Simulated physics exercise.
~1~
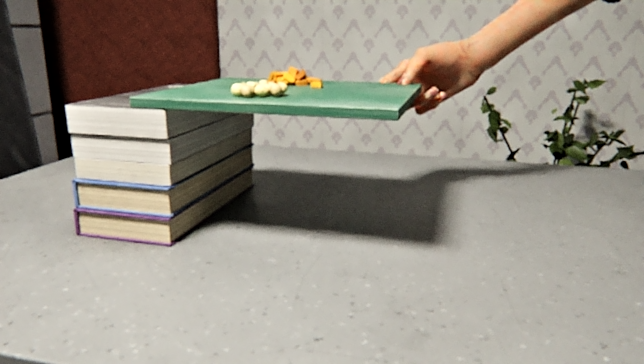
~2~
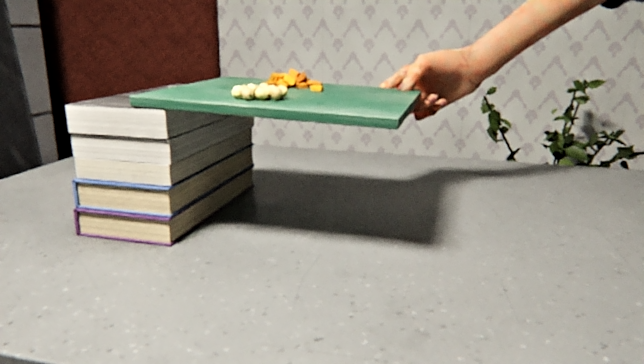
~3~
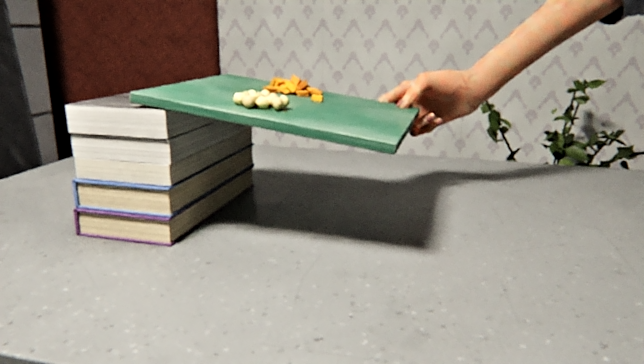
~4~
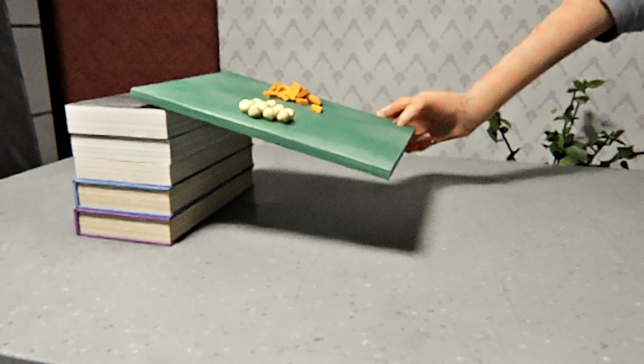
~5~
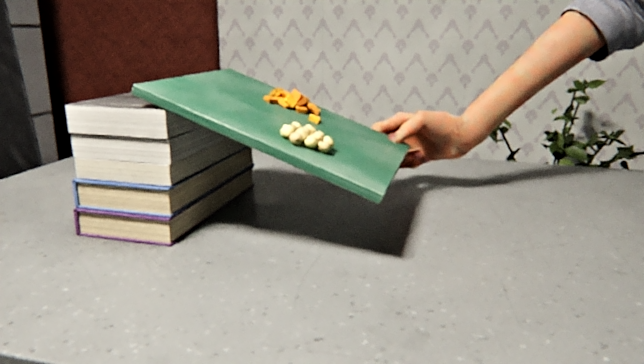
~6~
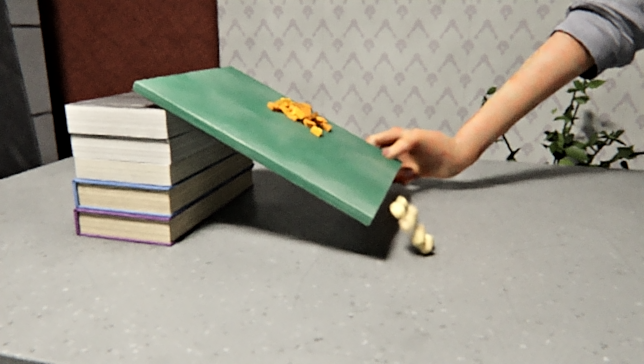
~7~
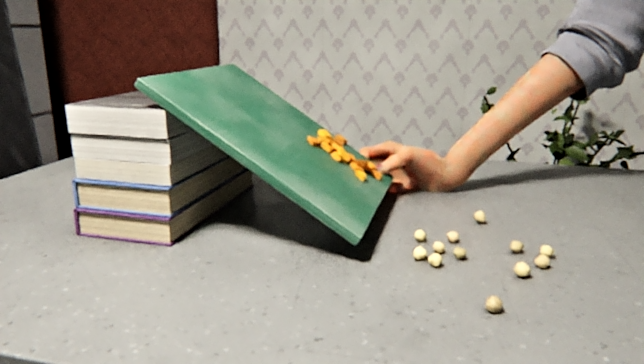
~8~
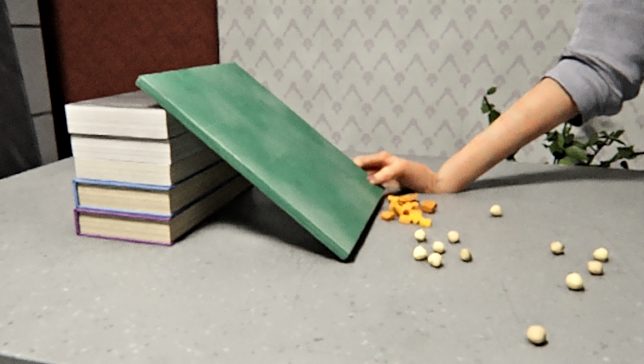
On a grey table, a hand lowers a green board, spilling pale balls, then orange pieces.
